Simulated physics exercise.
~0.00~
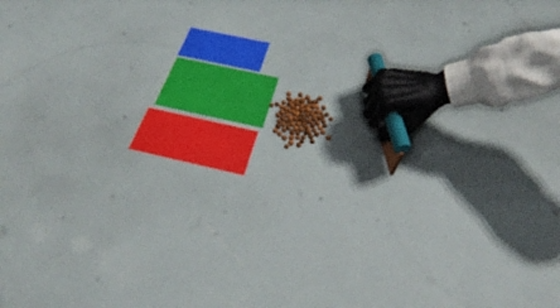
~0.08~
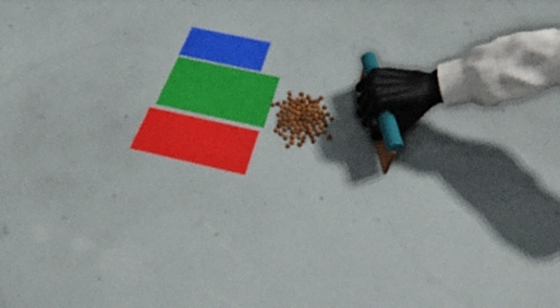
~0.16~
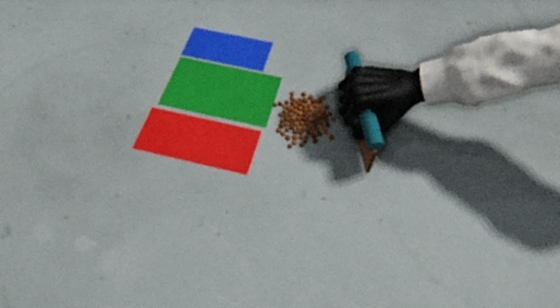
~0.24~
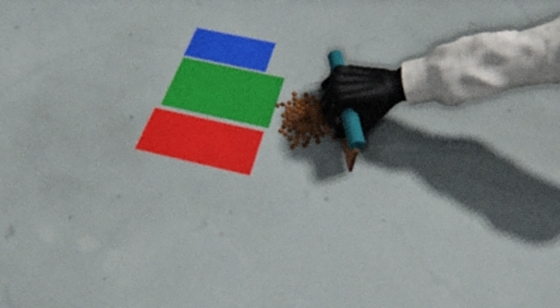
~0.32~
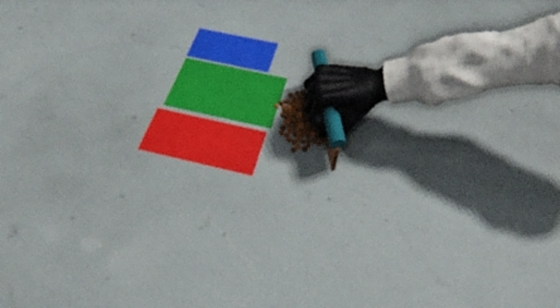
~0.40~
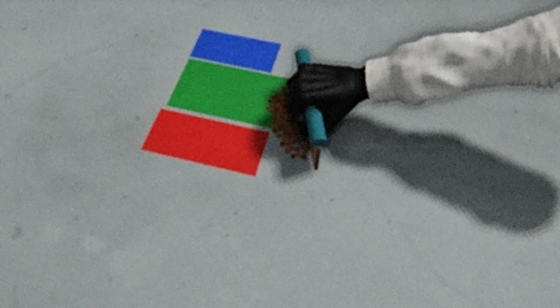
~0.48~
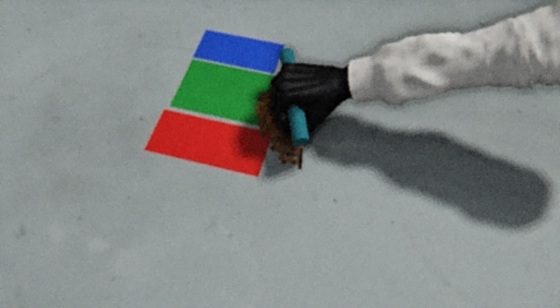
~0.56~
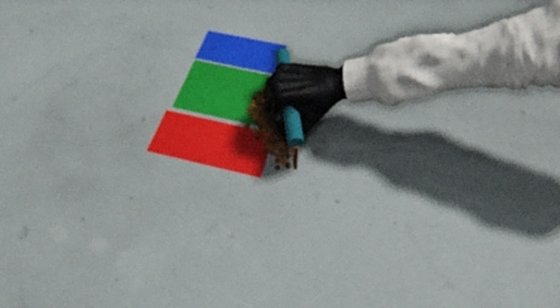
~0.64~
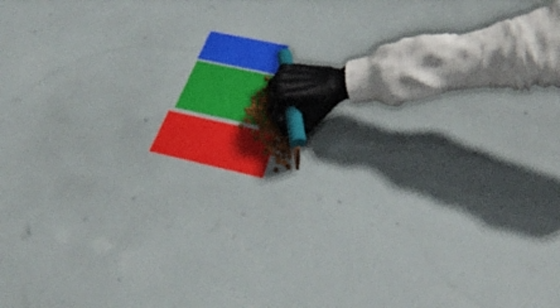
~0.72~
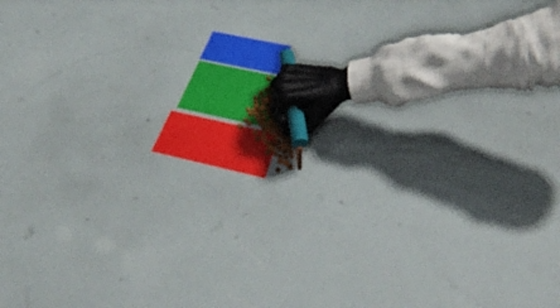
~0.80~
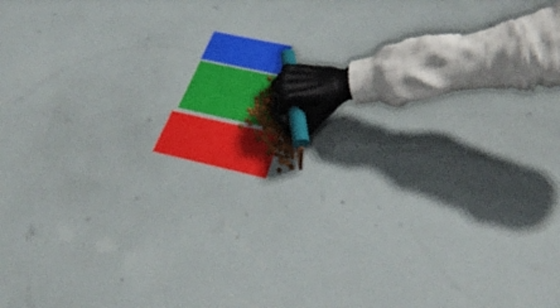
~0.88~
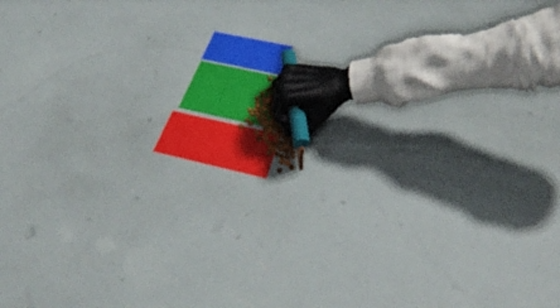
A black-gloved hand in a pale sleeve holds a scraper with a teal handle and moves it left across a grey surface toward a loose pile of small brown cereal balls. Beyond the pile lie blue, green and red sheets. The blade reaches the balls and pushes them left, bunching them against the sheets' right edges. The stroke carries many of them onto the green sheet and a few onto the red, then stops. The hand stays in place, with most balls resting on green, some off the sheets and the blue left clear.
